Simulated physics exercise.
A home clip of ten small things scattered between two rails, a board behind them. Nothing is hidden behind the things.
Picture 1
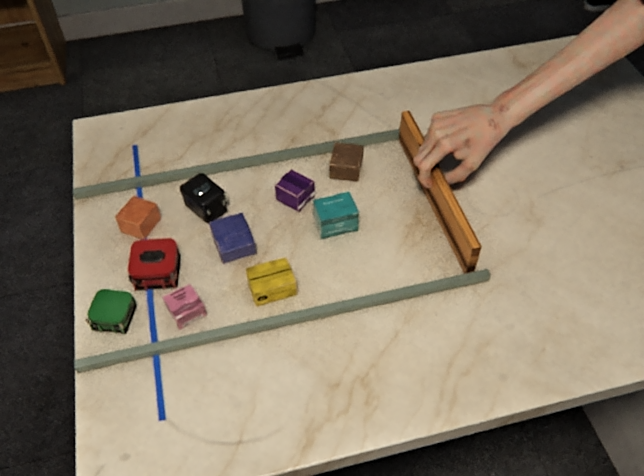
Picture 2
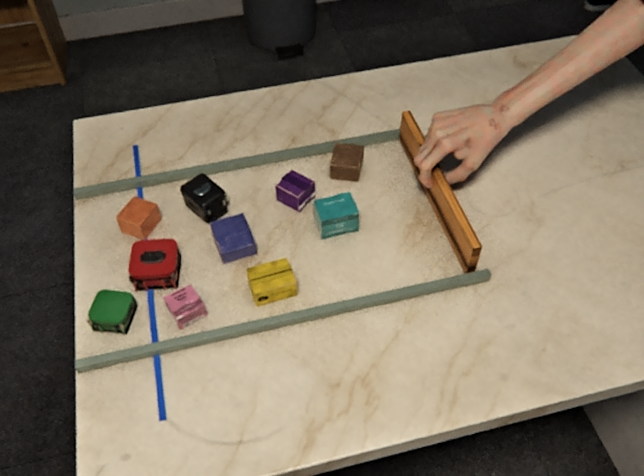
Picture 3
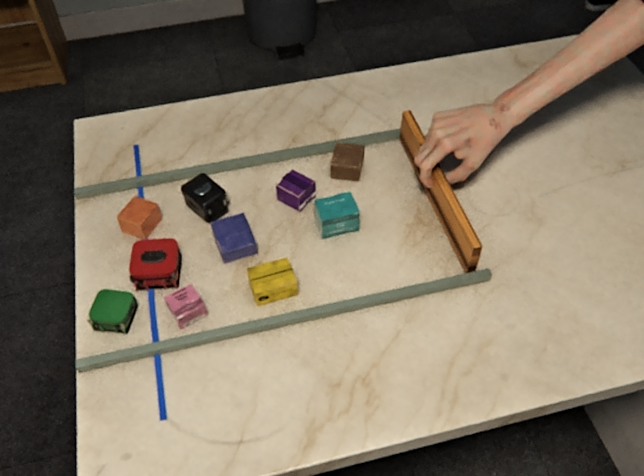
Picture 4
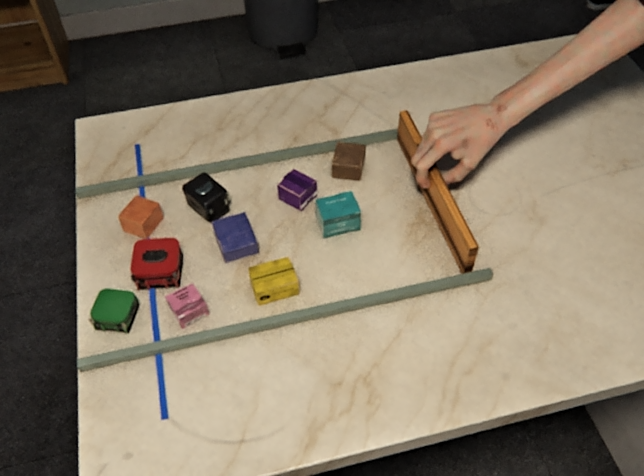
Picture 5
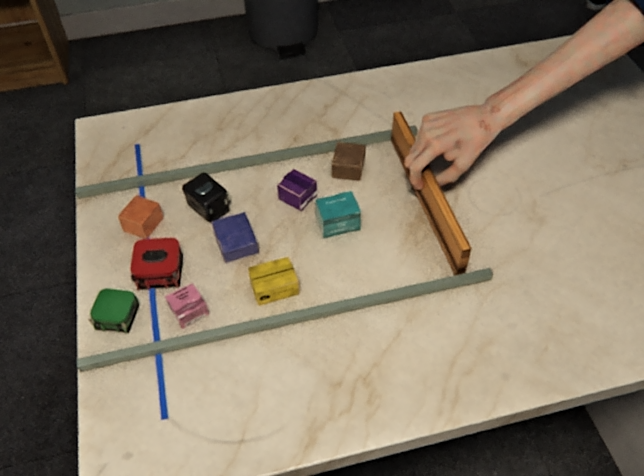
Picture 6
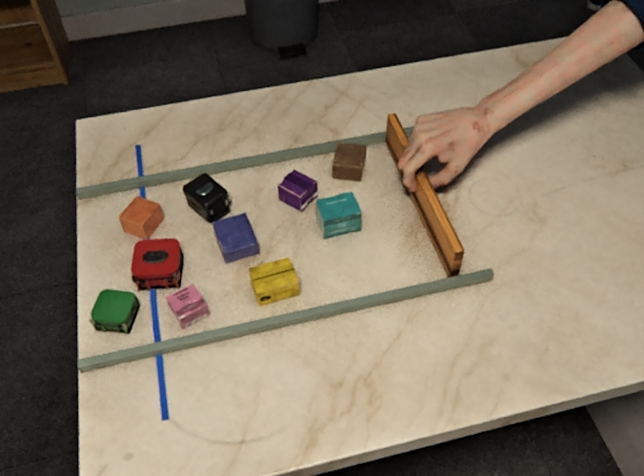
A hand reaching in from the upper right grips a wooden board on a pale marbled tabletop, seen from above at an angle by a nearly steady camera. Between two grey-green rails sit small blocks and cases: green, red, orange and pink near a blue tape line, black, blue and yellow mid-way, purple, teal and brown farther right. The board barely shifts at first, then slides slightly left while the objects stay put.
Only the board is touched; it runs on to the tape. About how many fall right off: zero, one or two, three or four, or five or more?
The number that fall off is three or four.
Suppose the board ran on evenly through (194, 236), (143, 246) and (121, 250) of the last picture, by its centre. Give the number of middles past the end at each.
Place by place, 0, 3 and 6.
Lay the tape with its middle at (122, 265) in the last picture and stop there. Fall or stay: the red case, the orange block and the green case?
The red case is lost, the orange block drops off, the green case falls.
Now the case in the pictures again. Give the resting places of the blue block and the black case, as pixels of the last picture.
About (87, 267), and the other about (96, 218).
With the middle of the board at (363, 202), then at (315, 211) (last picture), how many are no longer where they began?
The counts are 1 and 3.
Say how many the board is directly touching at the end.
That makes 4.
Soon after, none off yet; green case at rest near (116, 312); orange block at rest near (142, 218); red case at rest near (158, 264).
After that, none off yet; green case displaced a little near (102, 315); orange block displaced about its own width near (106, 227); red case displaced about its own width near (86, 280).
In the end, the number that fall off is three or four; gone, red case, orange block and green case.
